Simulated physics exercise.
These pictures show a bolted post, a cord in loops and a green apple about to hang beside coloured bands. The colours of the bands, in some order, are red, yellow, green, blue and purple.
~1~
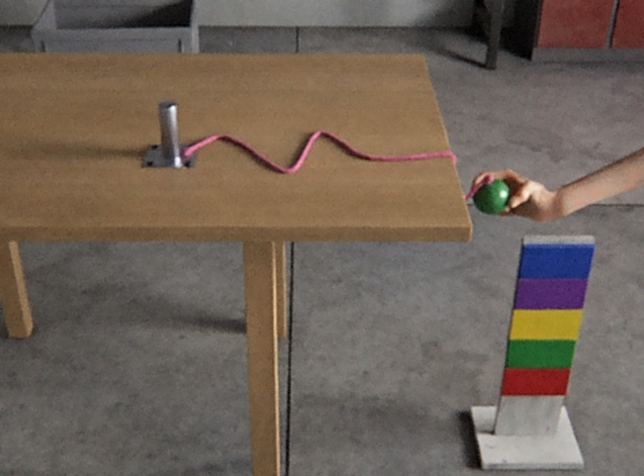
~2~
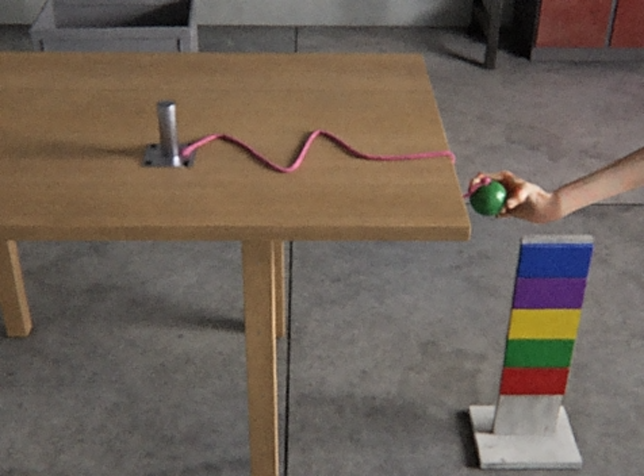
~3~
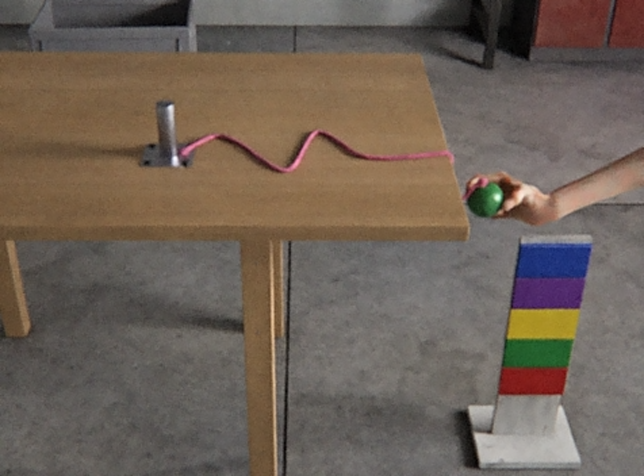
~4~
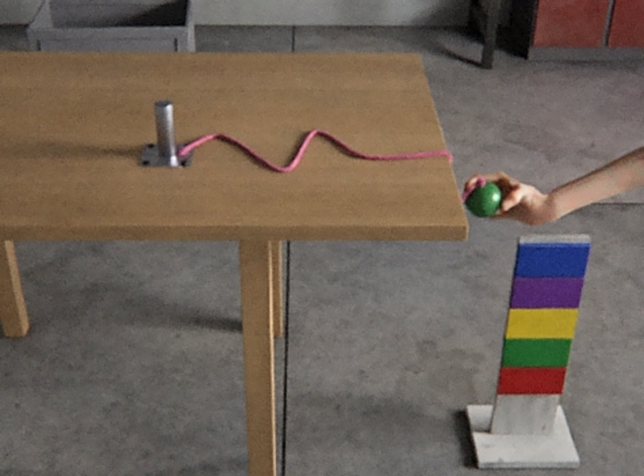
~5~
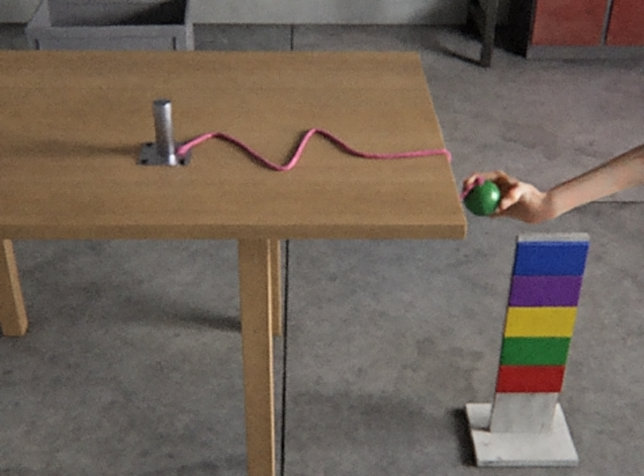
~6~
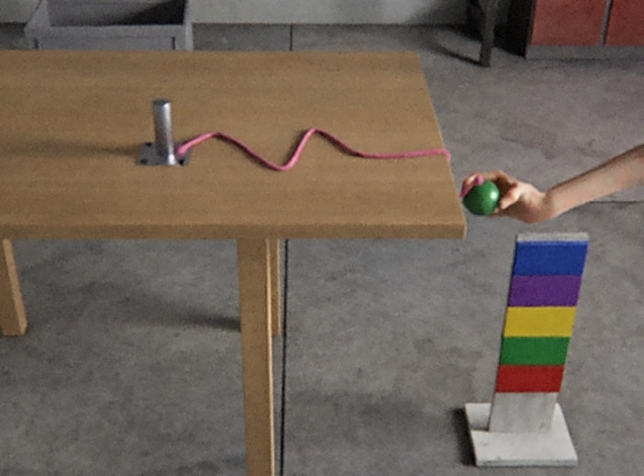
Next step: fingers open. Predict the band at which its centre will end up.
I predict the green band.
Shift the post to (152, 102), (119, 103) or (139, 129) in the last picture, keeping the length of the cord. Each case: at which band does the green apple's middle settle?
First try: Yellow; second try: Purple; third try: Yellow.
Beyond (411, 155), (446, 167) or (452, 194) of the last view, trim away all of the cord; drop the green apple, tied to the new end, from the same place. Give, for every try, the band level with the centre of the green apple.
Here's the sequence: Blue; next: Purple; last: Yellow.
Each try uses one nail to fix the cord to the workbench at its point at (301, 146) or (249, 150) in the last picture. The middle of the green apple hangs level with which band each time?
First try purple, second try yellow.
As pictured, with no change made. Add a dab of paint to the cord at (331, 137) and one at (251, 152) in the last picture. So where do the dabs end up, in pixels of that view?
They go to (445, 159) and to (290, 150).
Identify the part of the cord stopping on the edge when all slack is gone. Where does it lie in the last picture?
That would be the bit at (328, 135).
Soon after, apple near (394, 344); level with green.
Then, apple near (446, 348); level with green.
At rest, apple near (426, 351); level with green. Its centre hangs level with the green band.
